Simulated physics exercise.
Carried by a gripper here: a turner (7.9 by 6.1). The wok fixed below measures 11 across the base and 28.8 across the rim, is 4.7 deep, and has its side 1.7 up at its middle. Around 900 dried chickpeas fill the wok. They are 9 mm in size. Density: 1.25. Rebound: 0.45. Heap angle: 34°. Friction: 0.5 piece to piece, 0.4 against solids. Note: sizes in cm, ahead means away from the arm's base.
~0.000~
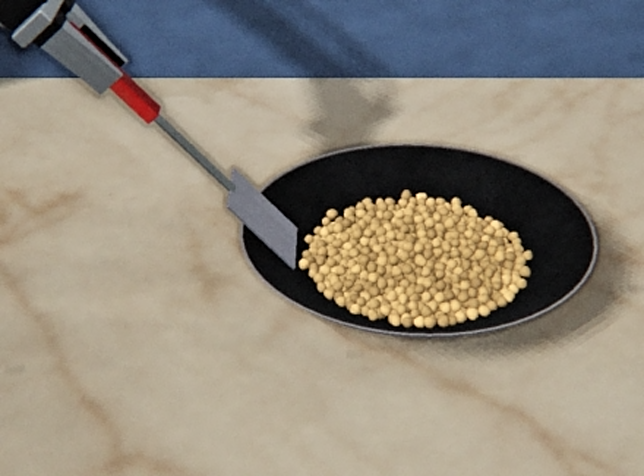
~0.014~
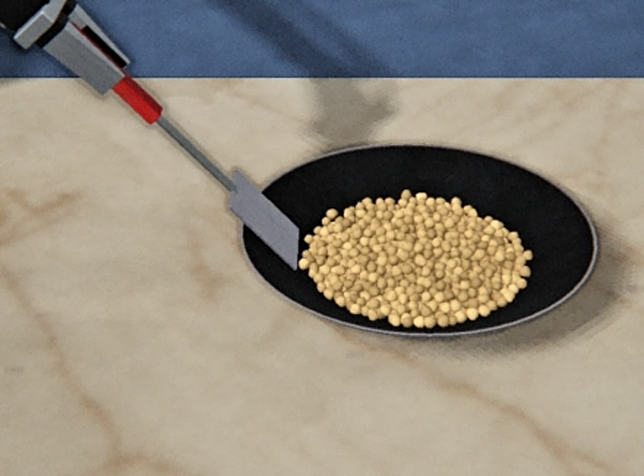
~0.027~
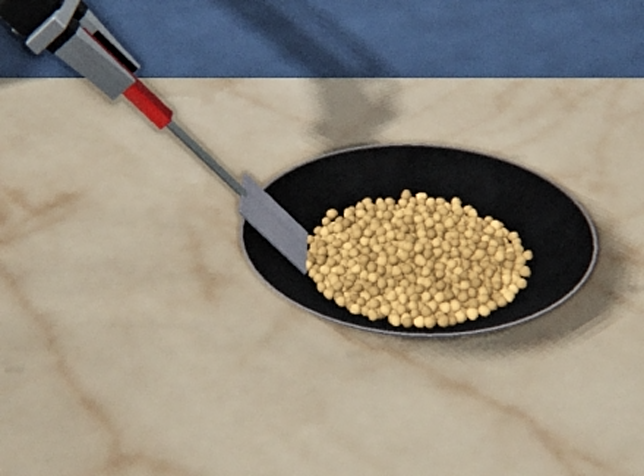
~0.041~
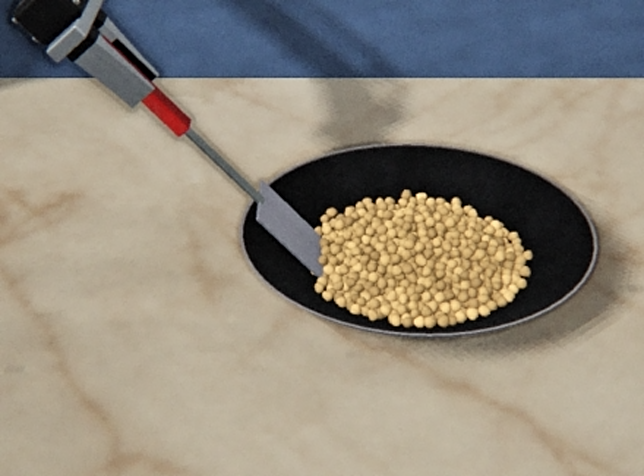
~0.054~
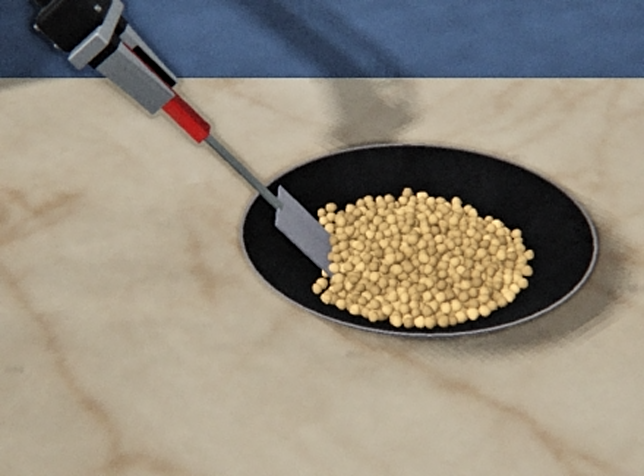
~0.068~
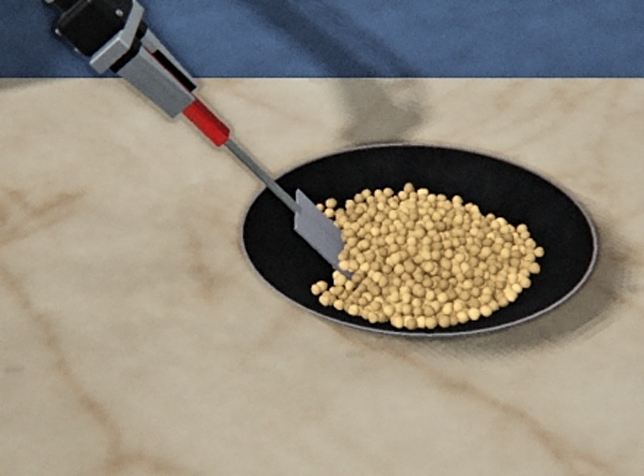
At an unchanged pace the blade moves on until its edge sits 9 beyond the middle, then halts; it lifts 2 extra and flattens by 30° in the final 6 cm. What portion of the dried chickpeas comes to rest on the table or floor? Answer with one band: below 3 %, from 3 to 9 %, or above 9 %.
Above 9 %.
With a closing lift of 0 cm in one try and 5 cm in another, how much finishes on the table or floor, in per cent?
Roughly 15 per cent, then 20 per cent.
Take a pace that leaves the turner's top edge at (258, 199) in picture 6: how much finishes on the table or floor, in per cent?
Near 0 in a hundred.
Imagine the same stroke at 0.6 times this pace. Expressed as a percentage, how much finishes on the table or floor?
Roughly 5 per cent.
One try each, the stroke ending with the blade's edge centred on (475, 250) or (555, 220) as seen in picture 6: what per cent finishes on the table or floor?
Estimates, in order: 0 % and 30 %.
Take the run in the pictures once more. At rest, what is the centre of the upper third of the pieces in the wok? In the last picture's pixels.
I'd put it close to (505, 240).
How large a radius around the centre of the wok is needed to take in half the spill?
About 28 cm out from the centre.
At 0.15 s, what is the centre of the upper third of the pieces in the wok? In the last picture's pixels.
Roughly pixel (477, 241).
After 0.11 s, sloping 49°, highest piece 7 above the table; 900 in the wok.
After 0.15 s, sloping 41°, highest piece 8 above the table; 900 in the wok.
After 0.37 s, sloping 19°, highest piece 6 above the table; 722 in the wok, 166 on the table or floor, 12 on the blade or in flight.
After 1.42 s, sloping 19°, highest piece 5 above the table; 721 in the wok, 179 on the table or floor.
In the end, 721 in the wok, 179 on the table or floor. That is 20 % on the table or floor.
